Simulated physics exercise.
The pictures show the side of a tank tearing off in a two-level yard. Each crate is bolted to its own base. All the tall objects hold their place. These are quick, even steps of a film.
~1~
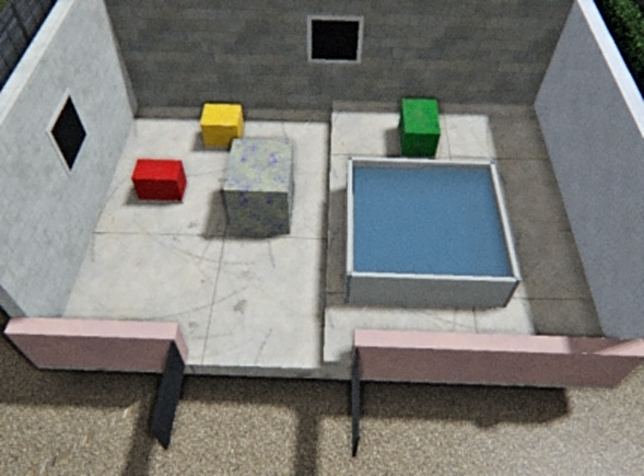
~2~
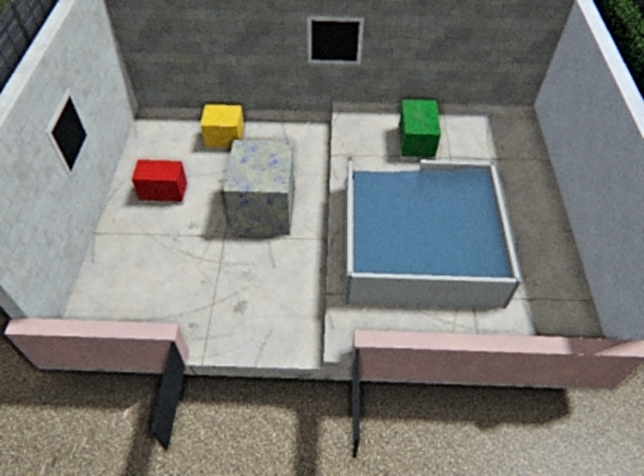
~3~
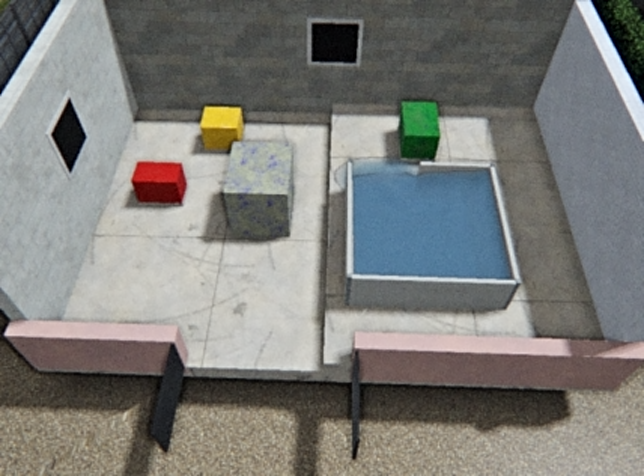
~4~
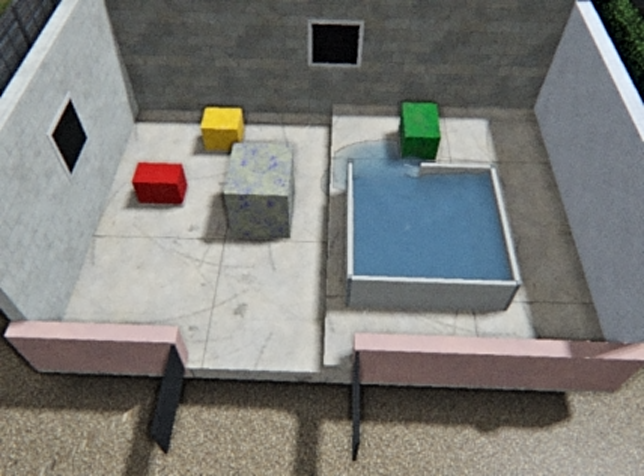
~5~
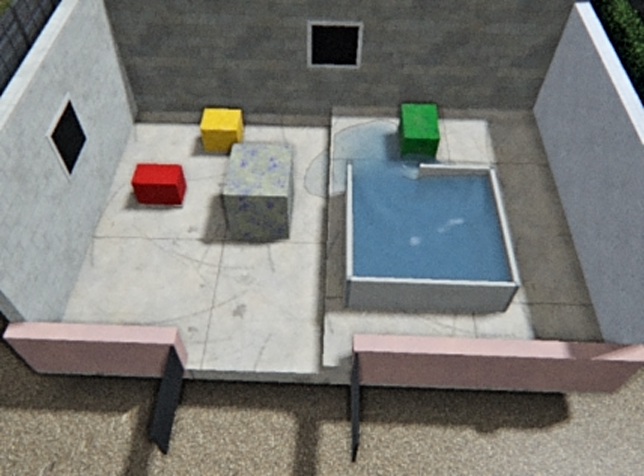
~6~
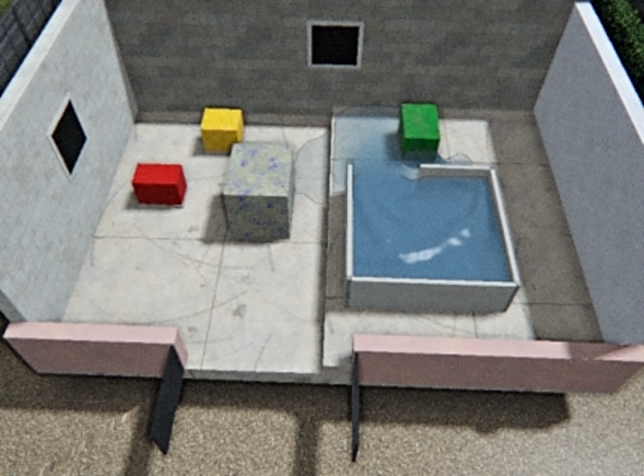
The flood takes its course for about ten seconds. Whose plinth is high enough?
The red crate is soaked; the yellow crate is soaked; the green crate is soaked.
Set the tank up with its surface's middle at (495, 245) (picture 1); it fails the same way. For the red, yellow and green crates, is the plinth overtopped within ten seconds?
In short: Red crate is soaked; yellow crate ends up wet; green crate is topped.
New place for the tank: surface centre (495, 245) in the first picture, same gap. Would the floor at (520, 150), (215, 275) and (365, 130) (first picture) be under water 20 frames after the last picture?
One after the other: Under water, no water, flooded.
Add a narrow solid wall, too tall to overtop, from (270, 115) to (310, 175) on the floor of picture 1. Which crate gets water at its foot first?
It is the one in green.
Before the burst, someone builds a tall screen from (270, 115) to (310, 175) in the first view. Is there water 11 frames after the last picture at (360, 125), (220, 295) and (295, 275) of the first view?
As listed: Covered, not flooded, no water.
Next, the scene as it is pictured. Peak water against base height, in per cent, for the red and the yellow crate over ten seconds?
Roughly 210 per cent, then 370 per cent.
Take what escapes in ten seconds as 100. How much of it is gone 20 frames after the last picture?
About 0 per cent.
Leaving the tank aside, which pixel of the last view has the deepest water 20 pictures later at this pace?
Near (139, 111).
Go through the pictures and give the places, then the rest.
In the first picture, still water in the water tank at (426, 217).
In the second picture, water pours out on the water tank's far side and has run to a hidden place.
In the third picture, water pours out on the water tank's far side and has run to a hidden place.
In the fourth picture, the front is at (394, 143), out from the gap on the water tank's far side.
In the fifth picture, water pours out on the water tank's far side and has run to (386, 123).
In the sixth picture, the front is at (359, 107), out from the gap on the water tank's far side.
A moment on, water covers 25 % of the floor; the red crate not reached, the yellow crate not reached, the green crate water round its plinth.
Next, water covers 35 % of the floor; the red crate not reached, the yellow crate water round its plinth, the green crate water round its plinth.
Then, water covers 50 % of the floor; the red crate water round its plinth, the yellow crate water round its plinth, the green crate water round its plinth.
Later, water covers 85 % of the floor; the red crate water round its plinth, the yellow crate water round its plinth, the green crate water round its plinth.
In the end, water covers 100 % of the floor; the red crate was topped, the yellow crate was topped, the green crate was topped.
